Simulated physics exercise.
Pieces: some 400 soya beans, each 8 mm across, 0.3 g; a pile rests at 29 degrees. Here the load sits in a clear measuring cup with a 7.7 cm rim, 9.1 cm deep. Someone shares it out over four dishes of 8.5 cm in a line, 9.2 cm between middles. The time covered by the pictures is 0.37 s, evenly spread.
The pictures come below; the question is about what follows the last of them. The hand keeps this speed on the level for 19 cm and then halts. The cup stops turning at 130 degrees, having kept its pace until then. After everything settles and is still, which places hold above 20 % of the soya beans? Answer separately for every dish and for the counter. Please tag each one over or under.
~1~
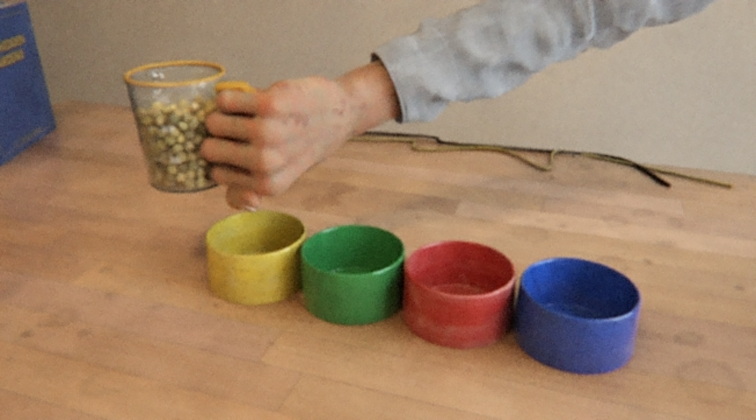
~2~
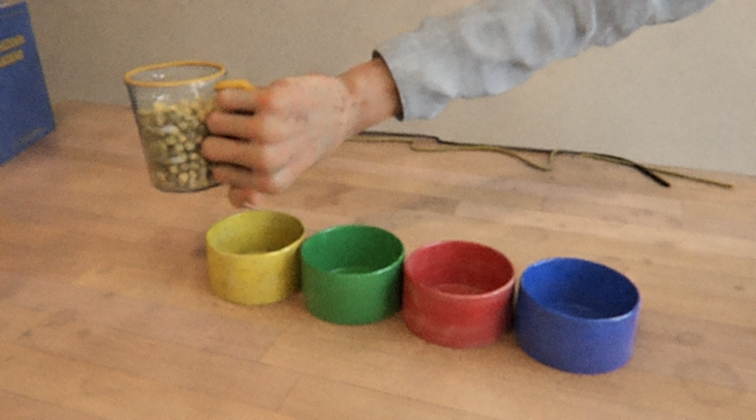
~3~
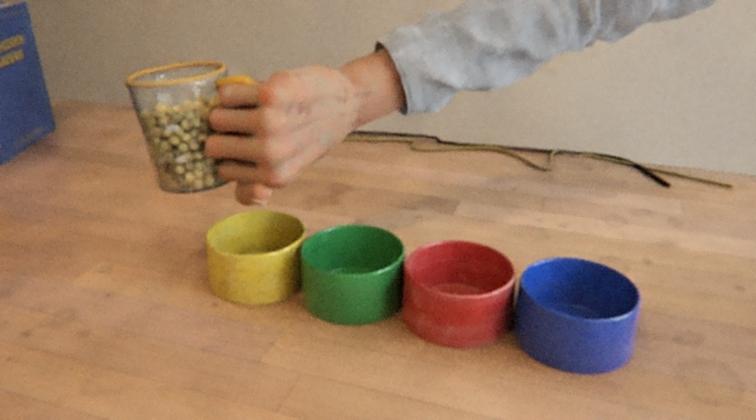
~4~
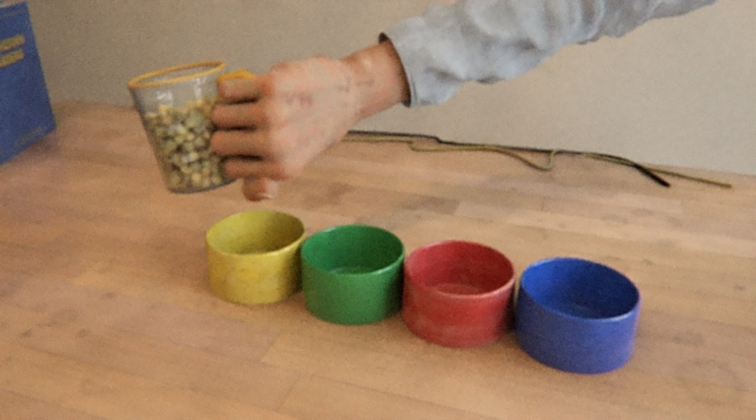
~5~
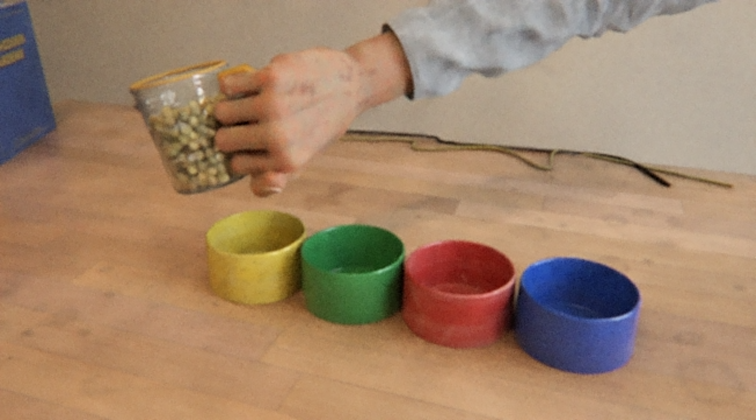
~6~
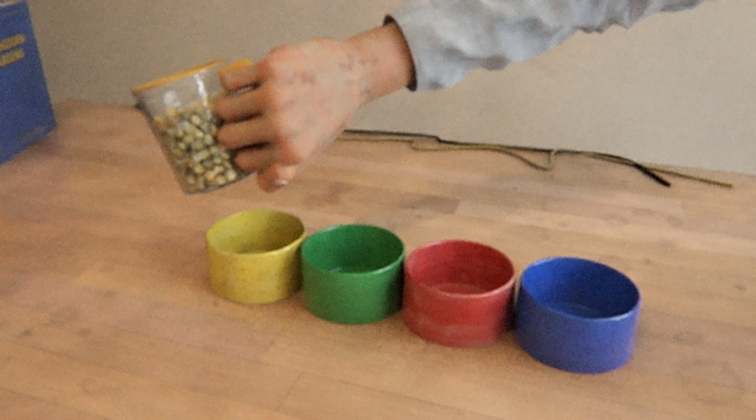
Red dish - under; blue dish - under; green dish - under; yellow dish - over; counter - under.
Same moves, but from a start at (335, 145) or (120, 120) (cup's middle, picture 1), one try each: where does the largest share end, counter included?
The biggest share lands on green the first time and on counter the second time.
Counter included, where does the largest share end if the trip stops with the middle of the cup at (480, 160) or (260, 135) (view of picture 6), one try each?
I'd bet on yellow for the first try and counter for the second.
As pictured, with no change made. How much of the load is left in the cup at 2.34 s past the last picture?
Somewhere close to 0 percent.
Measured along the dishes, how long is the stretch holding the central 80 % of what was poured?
Some 6 cm.
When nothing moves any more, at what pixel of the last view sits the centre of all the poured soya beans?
After settling, the middle sits near (259, 250).
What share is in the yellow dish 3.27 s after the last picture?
About 90 percent.
Then, 1.41 s after the last picture, tilt 100 degrees; cup holds 80 %, yellow 10 %.
Then, 2.34 s after the last picture, tilt 130 degrees; cup holds 0 %, yellow 90 %.
Then, 3.27 s after the last picture, tilt 130 degrees; cup holds 0 %, yellow 90 %.
In the end, red 0 %, blue 0 %, green 0 %, yellow 90 %, counter 10 %.
